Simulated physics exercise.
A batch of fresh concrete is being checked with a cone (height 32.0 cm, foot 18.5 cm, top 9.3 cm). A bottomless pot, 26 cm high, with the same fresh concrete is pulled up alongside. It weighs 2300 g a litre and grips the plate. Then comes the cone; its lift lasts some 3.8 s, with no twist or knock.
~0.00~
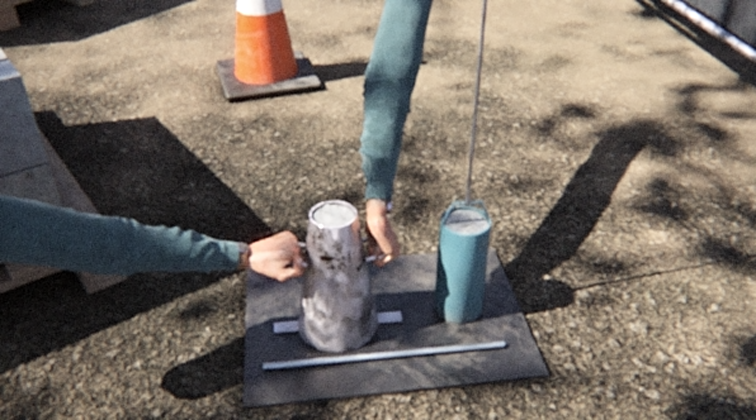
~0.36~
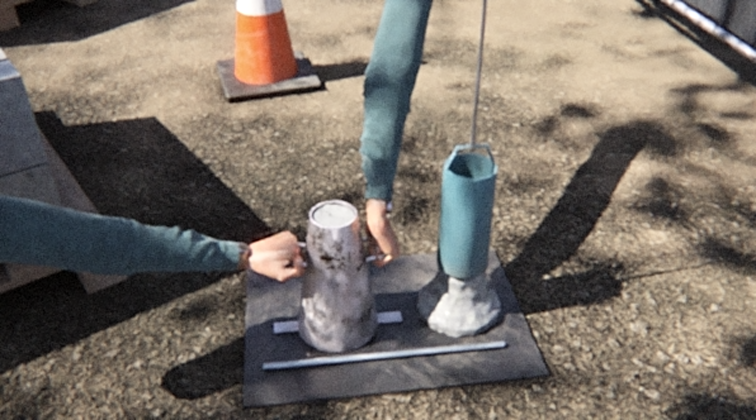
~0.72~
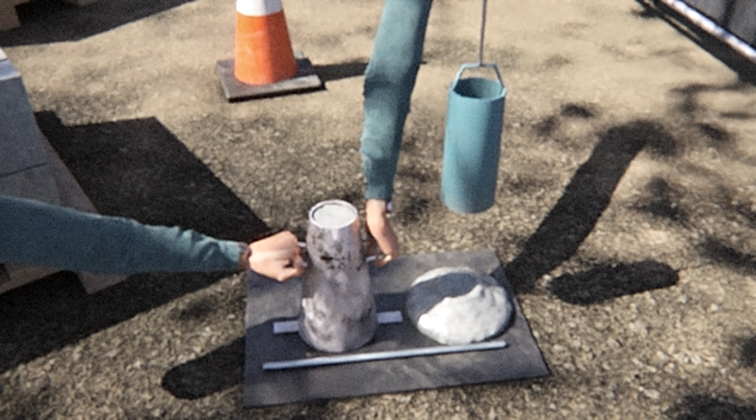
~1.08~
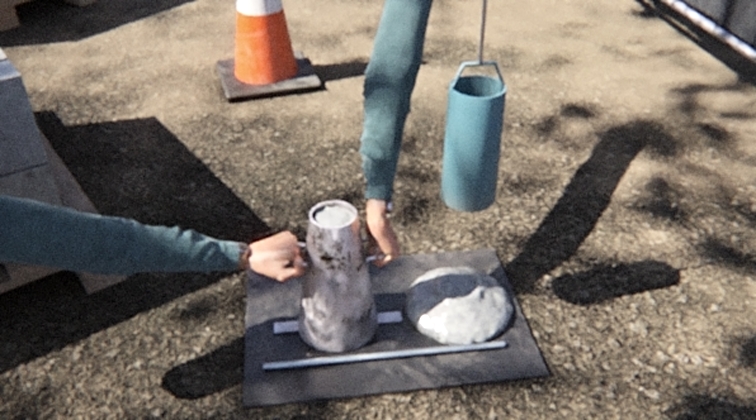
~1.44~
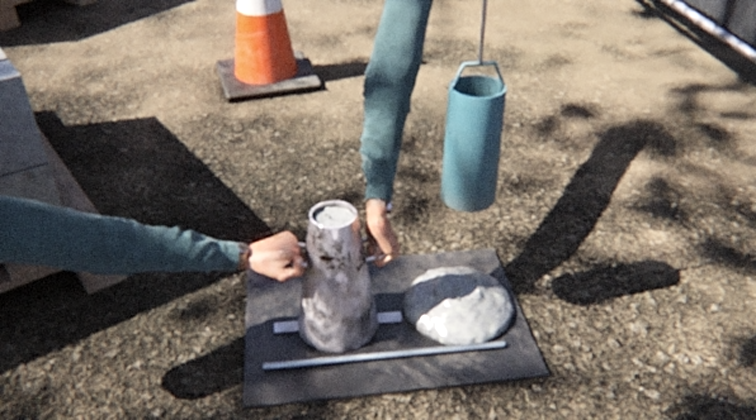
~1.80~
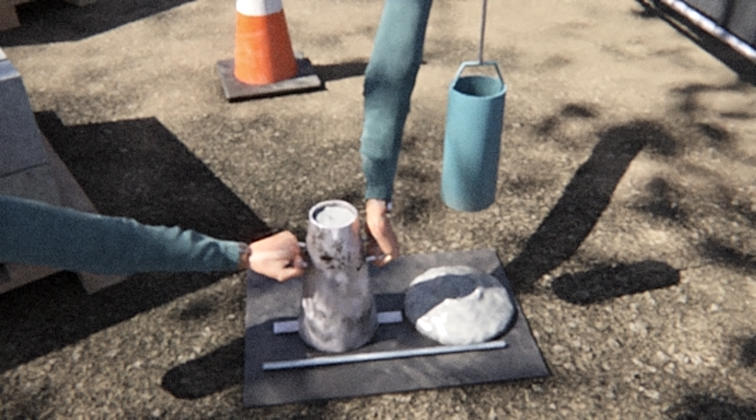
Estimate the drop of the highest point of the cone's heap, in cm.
Close to 24 centimetres.
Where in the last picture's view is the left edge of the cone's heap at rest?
Around (258, 335).
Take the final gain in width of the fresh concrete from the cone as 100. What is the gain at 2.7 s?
Some 70 per cent.
By 2.7 s, the cone is up 6.9 cm; the fresh concrete has come down 18 cm to 14 cm and is 32 cm wide.
By 3.7 s, the cone is up 20 cm; the fresh concrete has come down 24 cm to 7.8 cm and is 38 cm wide.
By 4.6 s, the cone is up 32 cm; the fresh concrete has come down 24 cm to 7.6 cm and is 38 cm wide.
By 5.8 s, the cone is clear; the fresh concrete has come down 24 cm to 7.5 cm and is 38 cm wide.
By 6.3 s, at rest, the cone is clear; the fresh concrete has come down 24 cm to 7.5 cm and is 38 cm wide.
